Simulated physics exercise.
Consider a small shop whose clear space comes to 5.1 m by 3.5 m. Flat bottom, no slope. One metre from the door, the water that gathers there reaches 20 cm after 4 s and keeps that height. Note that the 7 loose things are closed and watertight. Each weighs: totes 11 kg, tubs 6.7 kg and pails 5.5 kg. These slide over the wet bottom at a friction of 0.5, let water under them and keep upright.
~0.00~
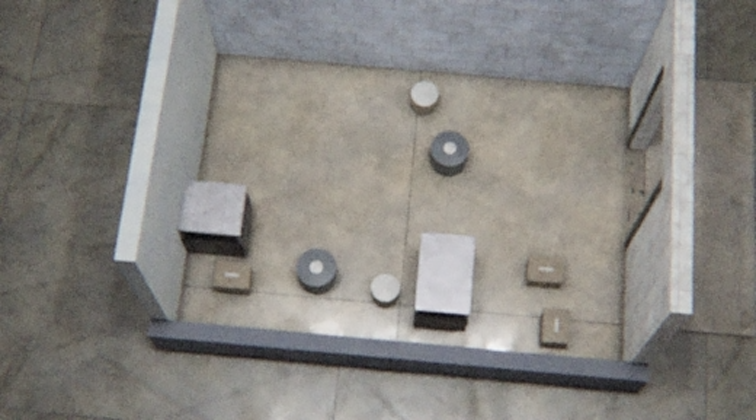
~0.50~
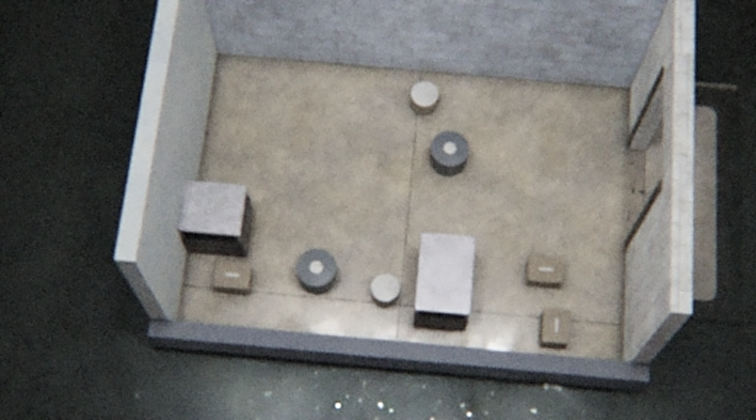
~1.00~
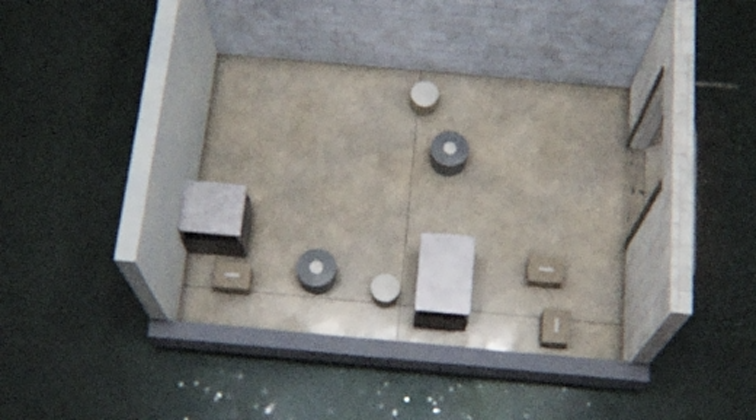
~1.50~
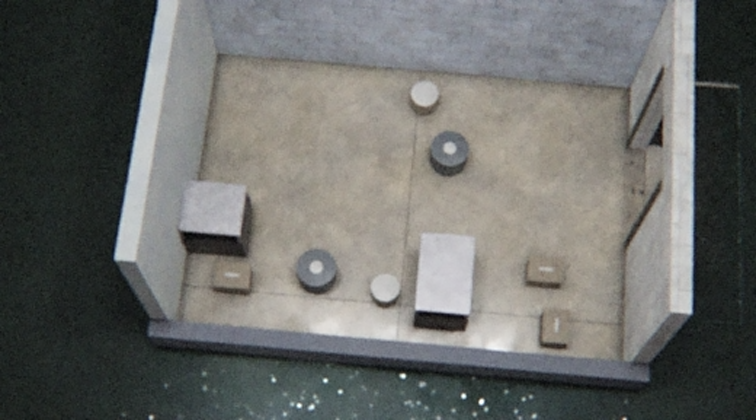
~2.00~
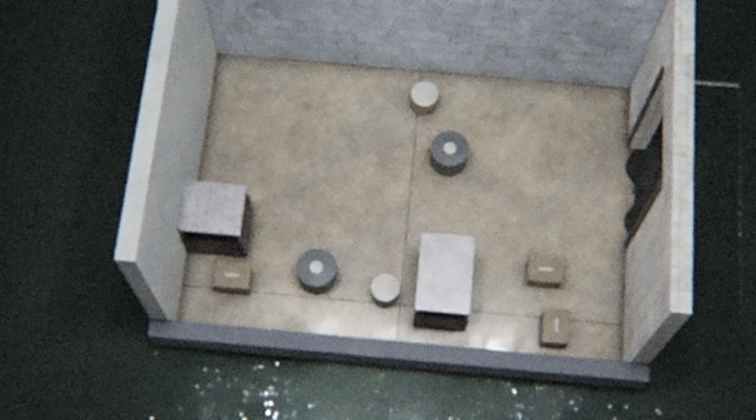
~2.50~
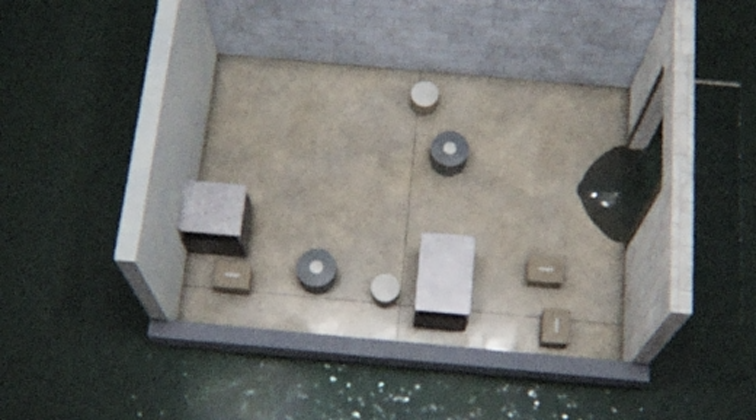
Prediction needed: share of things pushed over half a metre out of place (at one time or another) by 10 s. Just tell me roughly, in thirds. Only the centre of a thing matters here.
The moved part is smaller than a third.
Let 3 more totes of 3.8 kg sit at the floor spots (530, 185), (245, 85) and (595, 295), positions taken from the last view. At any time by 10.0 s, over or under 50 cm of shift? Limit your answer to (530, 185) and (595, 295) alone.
First one goes beyond it, second one stays within it.
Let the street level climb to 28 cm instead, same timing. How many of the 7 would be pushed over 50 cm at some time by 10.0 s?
Count: 3.
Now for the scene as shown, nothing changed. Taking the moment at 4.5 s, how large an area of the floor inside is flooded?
My estimate is roughly 6.0 m2.
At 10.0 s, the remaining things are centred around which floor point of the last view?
Near (362, 239).
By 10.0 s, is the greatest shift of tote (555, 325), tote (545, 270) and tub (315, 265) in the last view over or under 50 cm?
One by one in that order: Below; below; below.
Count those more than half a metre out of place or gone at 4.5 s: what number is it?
The answer is 0.
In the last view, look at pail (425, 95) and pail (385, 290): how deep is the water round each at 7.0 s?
About 5 and 1 cm.
After 3.5 s 0 of 7 are over 50 cm from their spots; 0 afloat.
After 4.5 s 0 of 7 are over 50 cm from their spots; 0 afloat.
After 7.0 s 2 of 7 are over 50 cm from their spots; 0 afloat.
After 10.0 s 2 of 7 are over 50 cm from their spots, and 2 have been at some point; 3 afloat.
